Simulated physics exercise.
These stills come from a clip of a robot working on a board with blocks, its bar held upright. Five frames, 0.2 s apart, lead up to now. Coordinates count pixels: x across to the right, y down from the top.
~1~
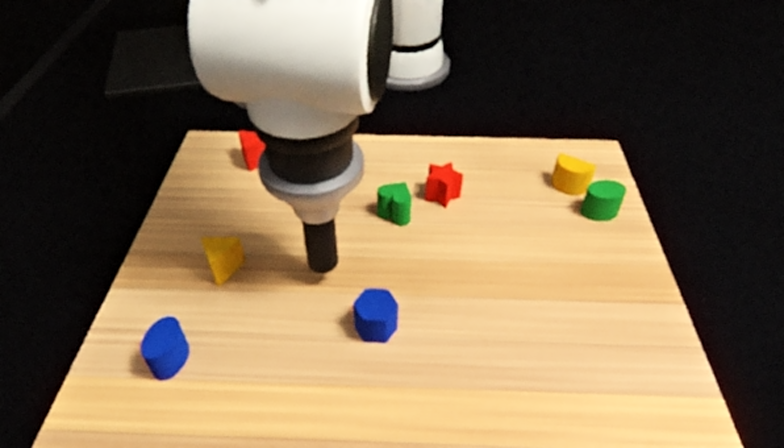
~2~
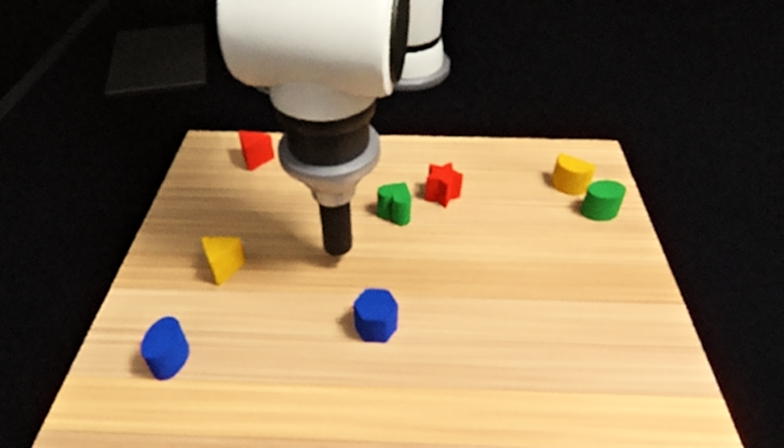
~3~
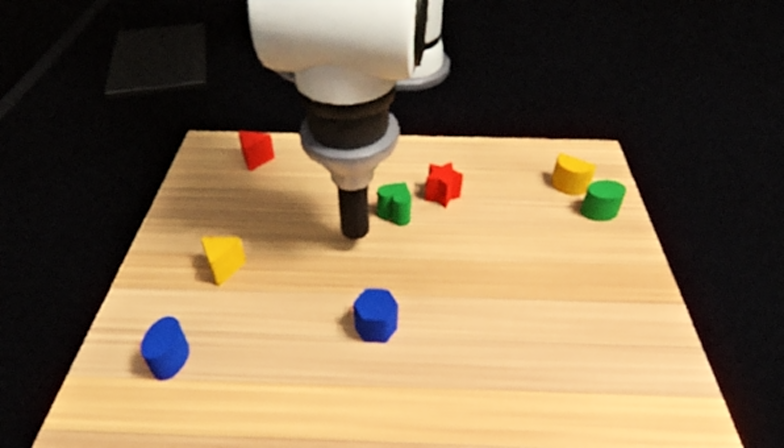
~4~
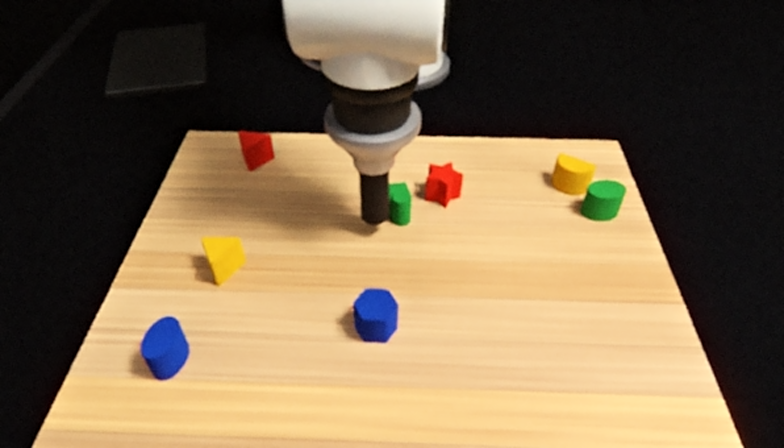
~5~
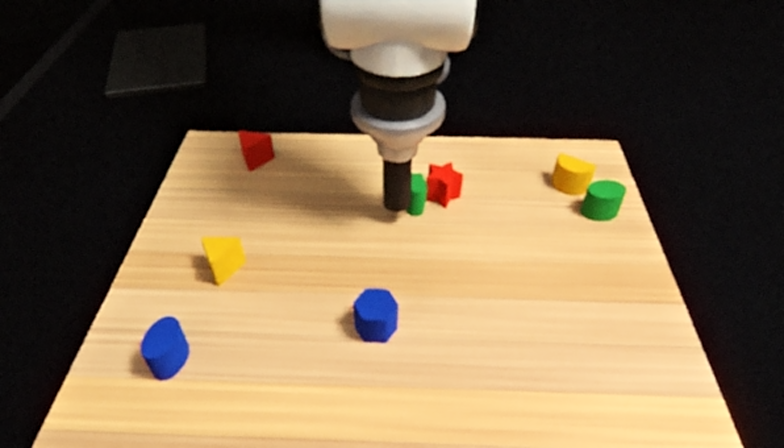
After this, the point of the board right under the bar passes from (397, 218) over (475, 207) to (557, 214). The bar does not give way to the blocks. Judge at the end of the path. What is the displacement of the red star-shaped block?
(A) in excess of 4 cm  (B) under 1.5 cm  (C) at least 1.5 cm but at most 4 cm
The answer is C.
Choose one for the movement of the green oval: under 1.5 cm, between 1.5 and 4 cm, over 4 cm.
Verdict: Less than 1.5 cm.
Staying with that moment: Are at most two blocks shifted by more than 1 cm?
Going by the path, yes.
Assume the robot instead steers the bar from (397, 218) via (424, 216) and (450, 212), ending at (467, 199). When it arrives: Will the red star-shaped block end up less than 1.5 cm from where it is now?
No, I don't think so.
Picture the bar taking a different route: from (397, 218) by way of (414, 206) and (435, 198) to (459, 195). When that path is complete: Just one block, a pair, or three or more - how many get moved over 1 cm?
The push will move two blocks.
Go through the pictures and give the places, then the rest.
Bar tip (323, 262); block tops, green heart block (396, 191); red star-shaped block (444, 172); green oval (608, 188), in the first frame.
Bar (338, 246); blocks unchanged, in the second frame.
Bar (355, 230); blocks unchanged, in the third frame.
Bar (375, 216); blocks unchanged, in the fourth frame.
Bar (397, 203); green heart block partly hidden; red star-shaped block (444, 172); green oval (608, 188), in the fifth frame.
On the path given first. One third of the way, bar (450, 192); green heart block (431, 169), turned 60° anticlockwise; red star-shaped block (458, 162), turned 30° clockwise.
Two thirds of the way, bar (505, 195); green heart block (431, 169), turned 60° anticlockwise; red star-shaped block (458, 162), turned 30° clockwise.
At the end, bar (561, 199); green heart block (431, 169), turned 60° anticlockwise; red star-shaped block (458, 162), turned 30° clockwise; green oval in place.
